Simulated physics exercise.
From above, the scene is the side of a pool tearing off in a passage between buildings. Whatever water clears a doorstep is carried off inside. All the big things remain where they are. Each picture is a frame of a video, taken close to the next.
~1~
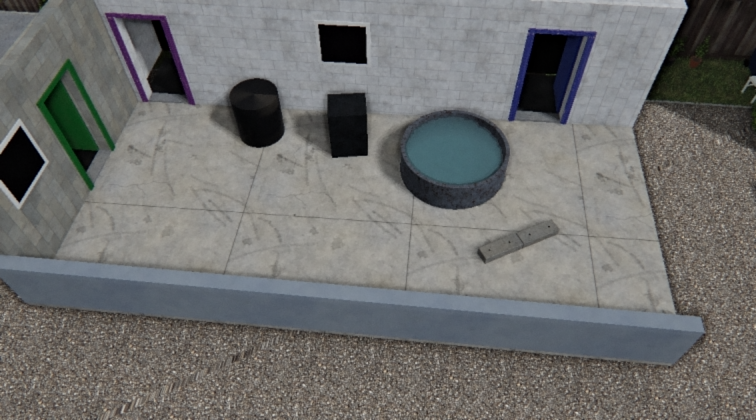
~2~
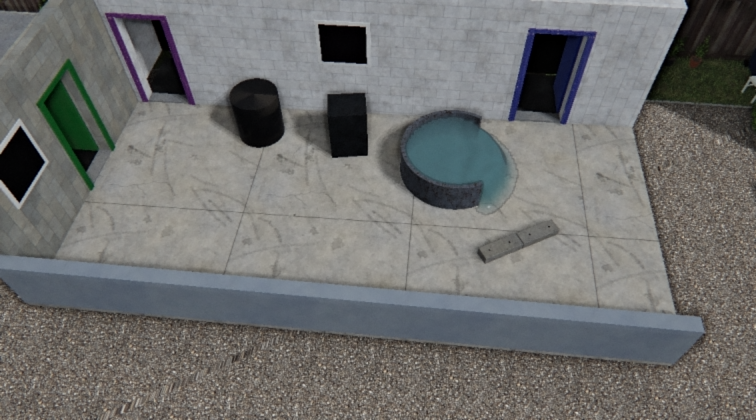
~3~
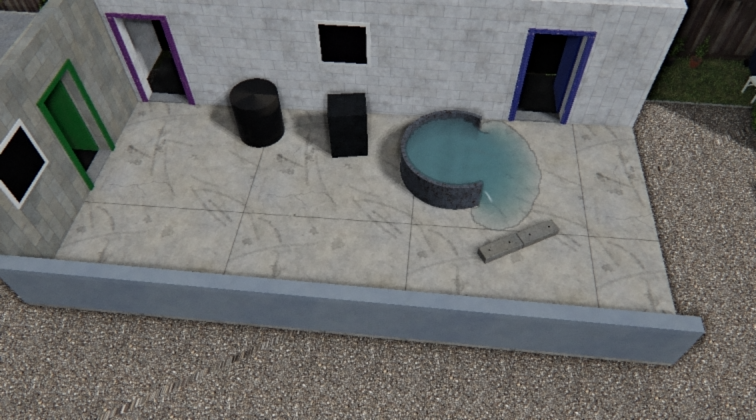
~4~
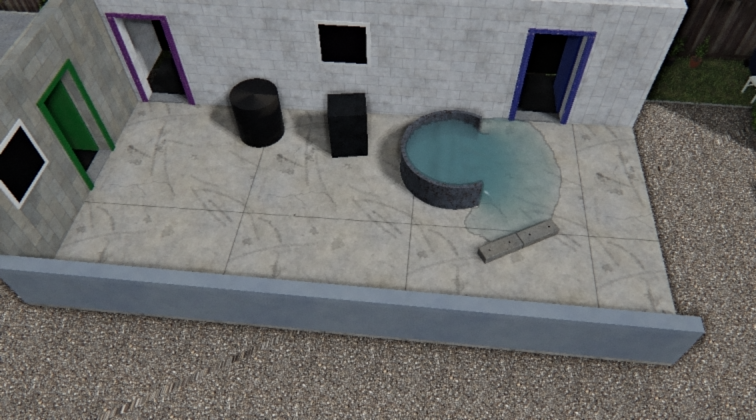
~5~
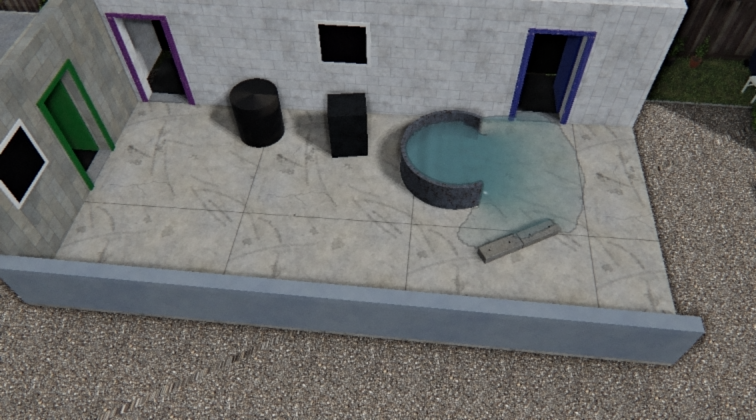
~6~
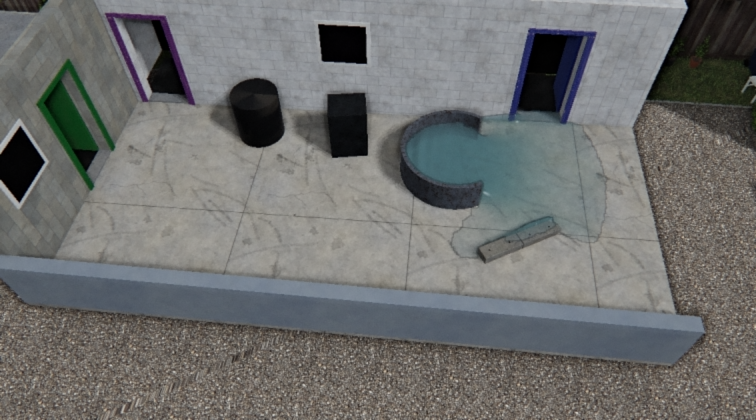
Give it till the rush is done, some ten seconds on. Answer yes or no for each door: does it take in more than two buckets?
Green door: No; purple door: No; blue door: Yes.
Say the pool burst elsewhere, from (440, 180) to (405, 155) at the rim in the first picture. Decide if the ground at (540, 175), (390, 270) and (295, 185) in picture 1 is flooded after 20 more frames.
The three spots, in order, are spared, inundated and inundated.
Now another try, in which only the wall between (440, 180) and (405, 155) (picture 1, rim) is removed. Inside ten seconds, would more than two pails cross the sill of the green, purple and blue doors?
The green one tops the mark; the purple one tops the mark; the blue one falls short.
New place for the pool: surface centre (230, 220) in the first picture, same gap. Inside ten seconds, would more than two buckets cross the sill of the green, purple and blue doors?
Taking the doors in turn, green remains short, purple remains short, and blue remains short.
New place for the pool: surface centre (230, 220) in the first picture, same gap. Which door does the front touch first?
That would be the blue-painted one.
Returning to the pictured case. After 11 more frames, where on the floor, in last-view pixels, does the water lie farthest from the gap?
Estimated pixel: (645, 292).
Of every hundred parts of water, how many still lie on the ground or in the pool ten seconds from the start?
Near 34 in a hundred.
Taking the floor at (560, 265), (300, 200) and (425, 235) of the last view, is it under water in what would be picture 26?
Point 1: Not wet; point 2: Not wet; point 3: Drenched.
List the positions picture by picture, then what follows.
In the first picture, the round pool at (455, 150) is whole and still.
In the second picture, water pours out at (502, 167) and has run to a hidden place.
In the third picture, the front is at a hidden place, out from the gap at (502, 168).
In the fourth picture, the front is at (497, 238), out from the gap at (501, 169).
In the fifth picture, water pours out at (501, 169) and has run to (483, 246).
In the sixth picture, the front is at (577, 125), out from the gap at (501, 169).
A moment on, water covers 20 % of the floor; the green door not reached, the purple door not reached, the blue door over two buckets in.
Next, water covers 25 % of the floor; the green door not reached, the purple door not reached, the blue door over two buckets in.
Then, water covers 25 % of the floor; the green door not reached, the purple door not reached, the blue door over two buckets in.
Later, water covers 20 % of the floor; the green door not reached, the purple door not reached, the blue door over two buckets in.
In the end, water covers 20 % of the floor; the green door not reached, the purple door not reached, the blue door over two buckets in.
